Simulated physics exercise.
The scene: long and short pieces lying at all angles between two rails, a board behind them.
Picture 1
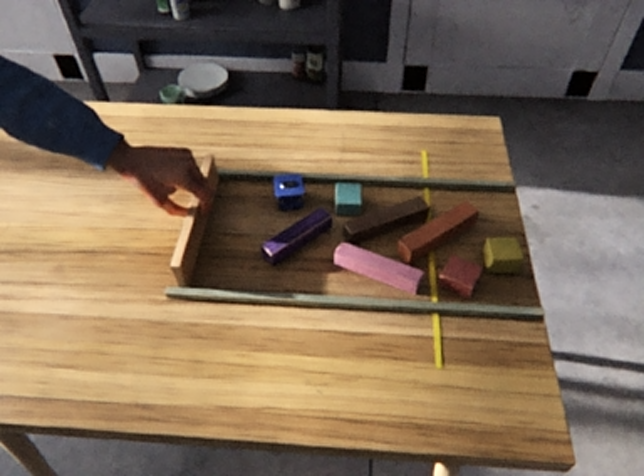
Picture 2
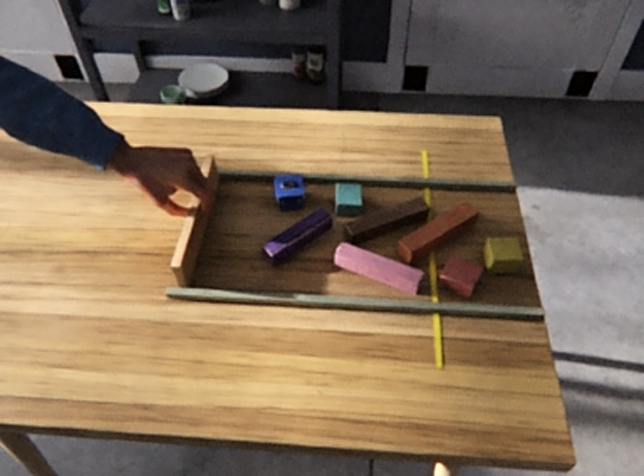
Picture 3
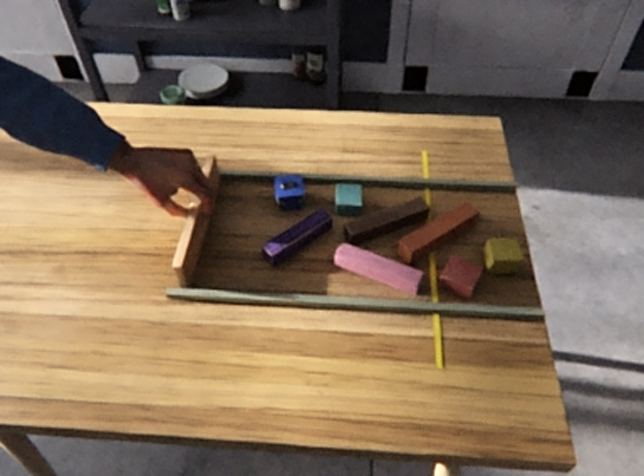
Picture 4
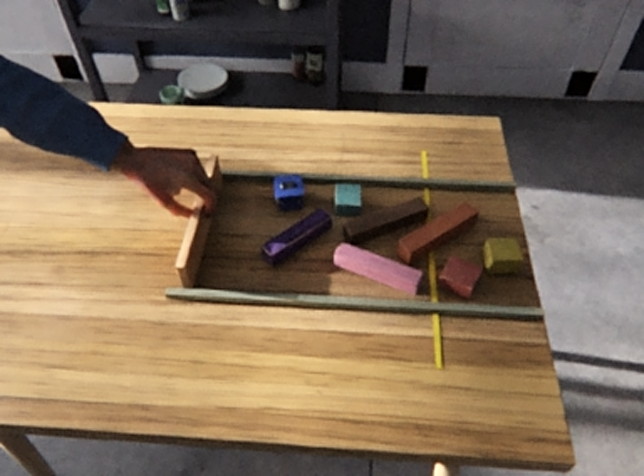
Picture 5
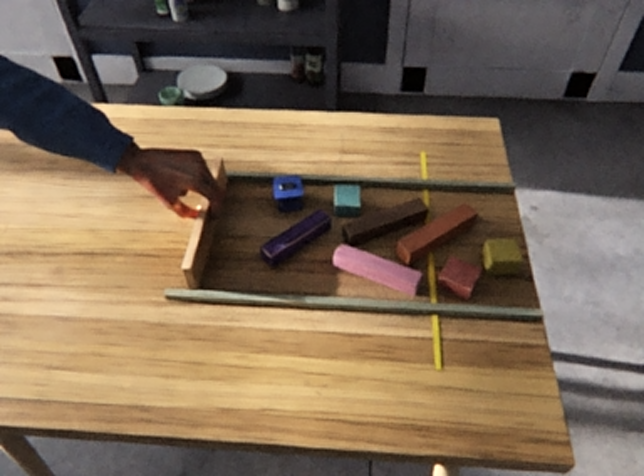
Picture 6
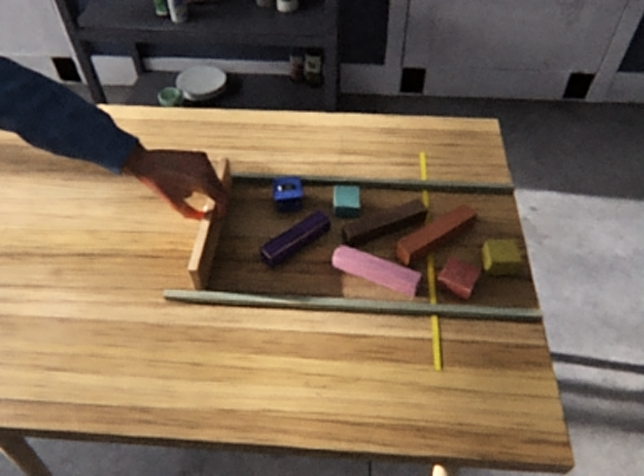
A hand slides a wooden board slightly right behind scattered colourful blocks, which barely move.
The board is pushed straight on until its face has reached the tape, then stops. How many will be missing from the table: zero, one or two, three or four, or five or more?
In the end the number that fall off is zero.
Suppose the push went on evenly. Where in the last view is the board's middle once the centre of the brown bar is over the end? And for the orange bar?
At (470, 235) for the brown bar; at (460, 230) for the orange bar.
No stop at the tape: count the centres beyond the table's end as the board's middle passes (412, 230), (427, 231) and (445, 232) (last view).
It would be 0, 0 and 1.
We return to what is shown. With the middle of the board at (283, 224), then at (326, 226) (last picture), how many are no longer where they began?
By then 2, and 5.
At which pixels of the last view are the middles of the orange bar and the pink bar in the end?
First (499, 233), then (495, 281).
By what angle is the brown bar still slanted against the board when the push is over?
Some 45 degrees.
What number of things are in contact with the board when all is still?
In contact: 2.
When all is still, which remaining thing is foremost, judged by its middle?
It is the yellow block.
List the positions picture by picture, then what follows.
In the first picture, yellow block (502, 255); red block (460, 276); orange bar (438, 232); board (197, 218); tape (430, 242).
In the second picture, red block (461, 277); purple stick (298, 236).
In the third picture, orange bar (439, 233); brown bar (387, 221).
In the fourth picture, yellow block (502, 256); board (202, 218).
In the fifth picture, red block (460, 278); turquoise block (347, 201).
In the sixth picture, yellow block (501, 258); red block (459, 278); orange bar (437, 234); board (213, 221); tape (429, 244).
Soon after, none off yet; yellow block at rest near (501, 258); red block at rest near (459, 278); orange bar at rest near (437, 234).
After that, none off yet; yellow block displaced a little near (511, 250); red block displaced about its own width near (483, 268); orange bar displaced a little near (469, 232).
In the end, the number that fall off is zero.
